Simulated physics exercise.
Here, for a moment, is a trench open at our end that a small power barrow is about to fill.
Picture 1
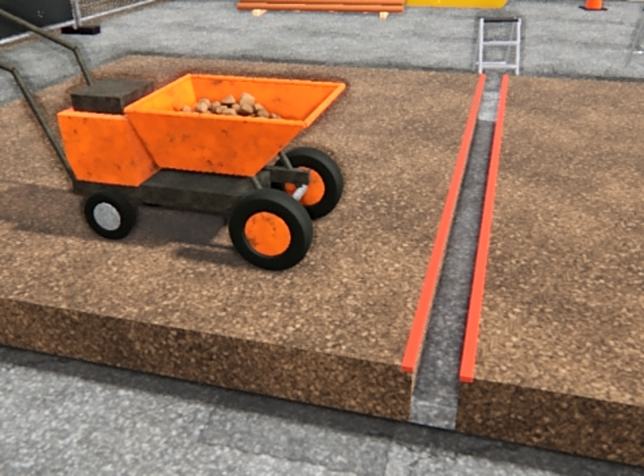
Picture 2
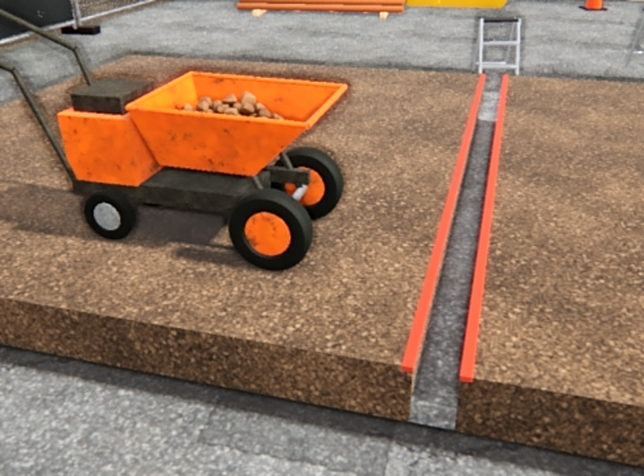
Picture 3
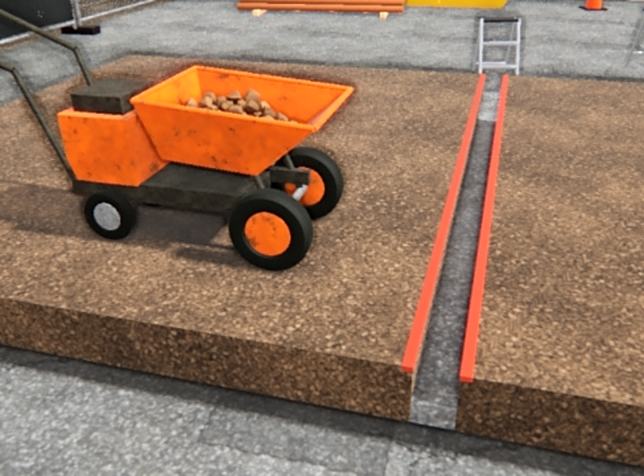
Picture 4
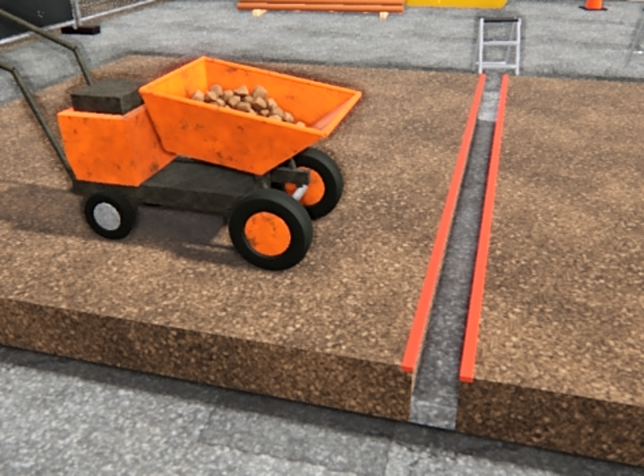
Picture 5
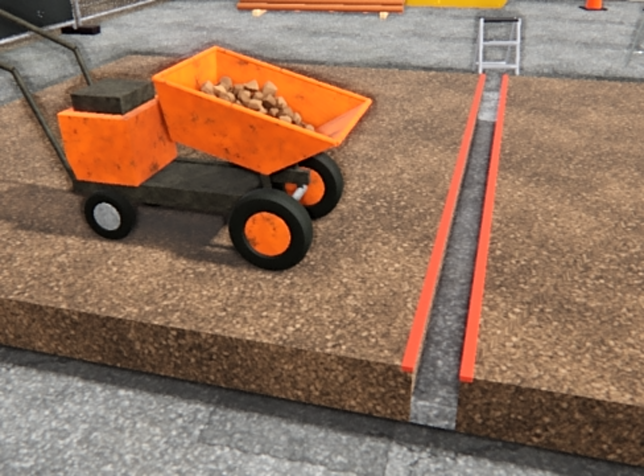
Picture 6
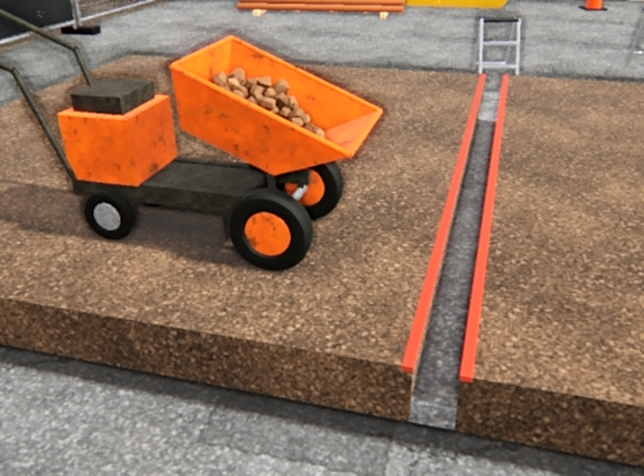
The orange skip of a small wheeled barrow, loaded with brown clods, started level and tilted steadily forward to the right, its back end rising, while the wheels stayed put beside a narrow, red-edged trench.
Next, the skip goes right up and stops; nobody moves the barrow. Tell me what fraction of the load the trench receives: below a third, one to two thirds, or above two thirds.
The trench receives one to two thirds.
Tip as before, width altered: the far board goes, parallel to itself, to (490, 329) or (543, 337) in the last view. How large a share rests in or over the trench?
The first try comes out at 60 percent and the second at 60 percent.
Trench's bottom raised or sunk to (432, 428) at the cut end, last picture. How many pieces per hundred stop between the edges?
I'd guess about 50 %.
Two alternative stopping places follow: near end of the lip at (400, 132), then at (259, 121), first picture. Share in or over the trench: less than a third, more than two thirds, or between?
First: Under a third. Second: Below one third.
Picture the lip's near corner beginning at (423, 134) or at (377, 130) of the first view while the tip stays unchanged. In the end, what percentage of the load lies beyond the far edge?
Some 80 % then some 70 %.
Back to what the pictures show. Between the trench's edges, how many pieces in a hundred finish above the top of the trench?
5 %.
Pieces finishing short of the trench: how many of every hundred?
About 25 %.
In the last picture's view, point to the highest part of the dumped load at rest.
The peak rests near (435, 244).
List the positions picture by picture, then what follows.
In the first frame, lip of the skip (305, 125), level; top of the load (216, 123), clay clods; first edge of the trench (420, 319); far edge (473, 326), the trench under half as wide as the skip, and about as deep as wide.
In the second frame, lip of the skip (307, 126), tipped barely; top of the load (203, 121).
In the third frame, lip of the skip (314, 129), tipped barely; top of the load (207, 117).
In the fourth frame, lip of the skip (324, 135), tipped a little; top of the load (213, 111).
In the fifth frame, lip of the skip (336, 143), tipped clearly; top of the load (223, 104).
In the sixth frame, lip of the skip (350, 155), tipped clearly; top of the load (233, 85); first edge of the trench (420, 319); far edge (473, 326).
Just after the last frame, skip tipped steeply; every one in the skip.
A moment on, skip tipped right over; roughly a third in the skip; roughly a quarter short of the trench; roughly a third in or heaped over the trench; about a tenth beyond it; just a few falling.
Further on, skip tipped right over; roughly a quarter in the skip; roughly a quarter short of the trench; roughly half in or heaped over the trench; about a tenth beyond it.
When it is over, skip tipped right over; roughly a quarter in the skip; roughly a quarter short of the trench; roughly half in or heaped over the trench; about a tenth beyond it.
